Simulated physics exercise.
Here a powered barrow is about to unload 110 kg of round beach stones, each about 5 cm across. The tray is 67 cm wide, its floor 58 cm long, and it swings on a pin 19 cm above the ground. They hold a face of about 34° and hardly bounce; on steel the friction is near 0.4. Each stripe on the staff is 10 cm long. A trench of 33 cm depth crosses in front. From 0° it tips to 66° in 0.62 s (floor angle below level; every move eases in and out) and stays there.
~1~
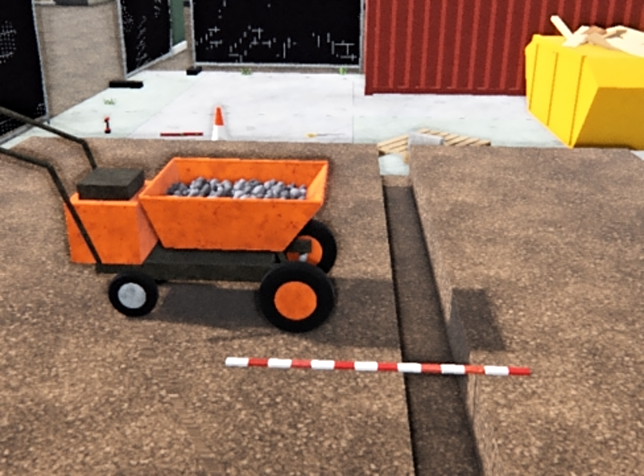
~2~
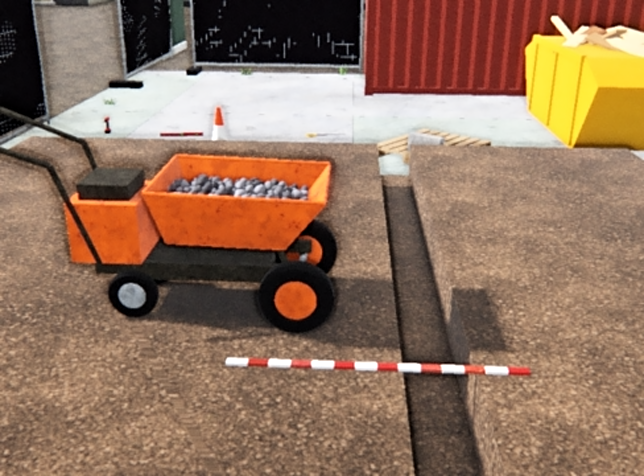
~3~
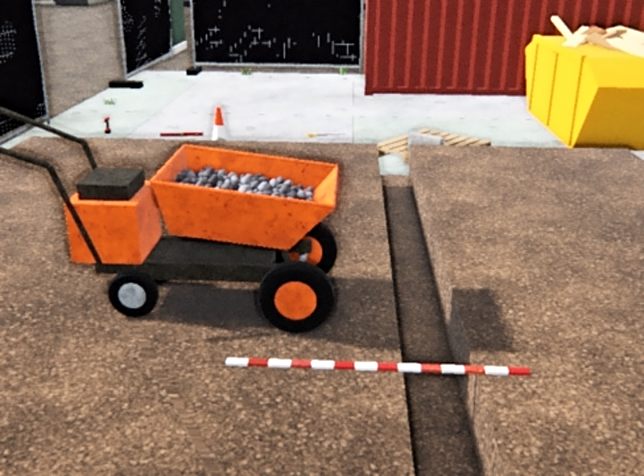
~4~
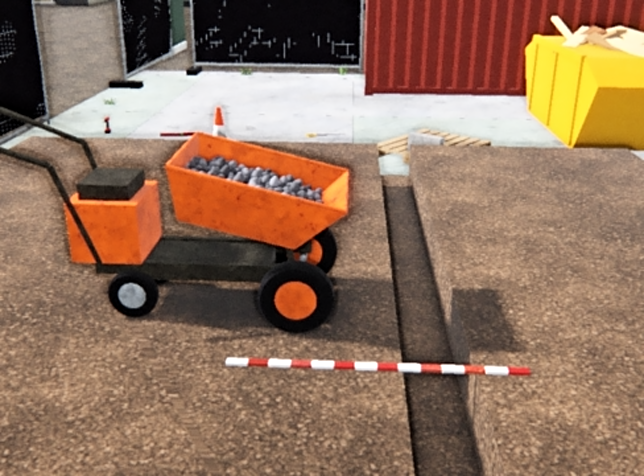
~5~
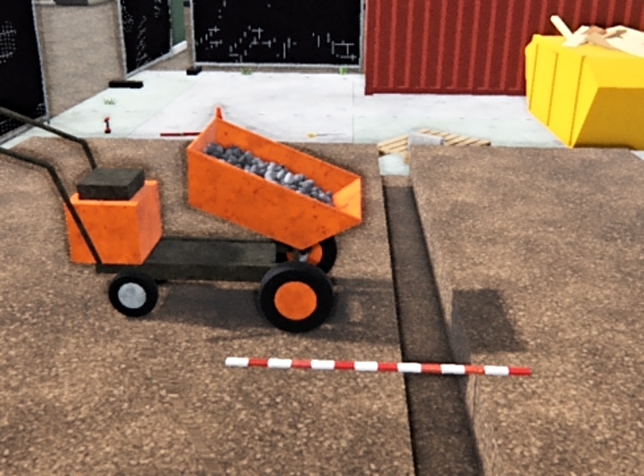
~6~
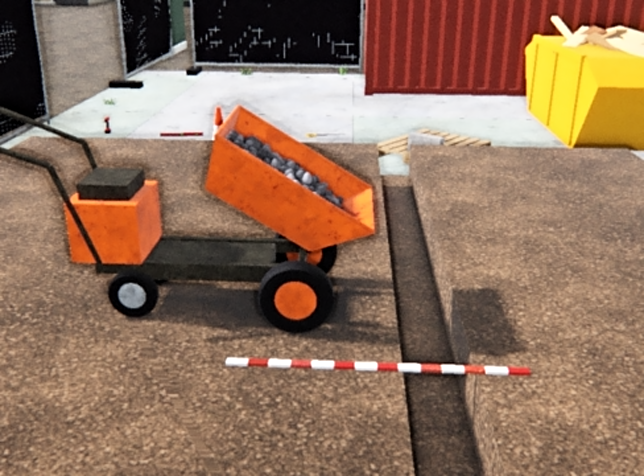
The orange tray of grey stones tilts steadily down to the right on its barrow.
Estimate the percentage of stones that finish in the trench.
Close to 58 in a hundred.
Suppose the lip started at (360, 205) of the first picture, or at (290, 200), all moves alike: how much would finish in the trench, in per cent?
First some 30, then 85 per cent.
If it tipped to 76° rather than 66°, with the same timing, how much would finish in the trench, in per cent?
In that case some 60 per cent.
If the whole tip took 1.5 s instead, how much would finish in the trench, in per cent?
Then about 90 per cent.
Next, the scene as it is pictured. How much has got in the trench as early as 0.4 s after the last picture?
About 20 per cent by then.
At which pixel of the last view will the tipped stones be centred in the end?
Their middle is at about (447, 344).
Then, 0.2 s after the last picture the floor is at 55°, 100 % in the tray; the foremost stones are at (372, 242).
Then, 0.4 s after the last picture the floor is at 66°, 81 % in the tray, 19 % in the trench; the foremost stones are at (459, 292).
Then, 0.8 s after the last picture the floor is at 66°, 21 % in the tray, 38 % in the trench, 41 % past the trench; the foremost stones are at (605, 316).
Then, 2.7 s after the last picture the floor is at 66°, 0 % in the tray, 58 % in the trench, 42 % past the trench; the foremost stones are past the picture's edge.
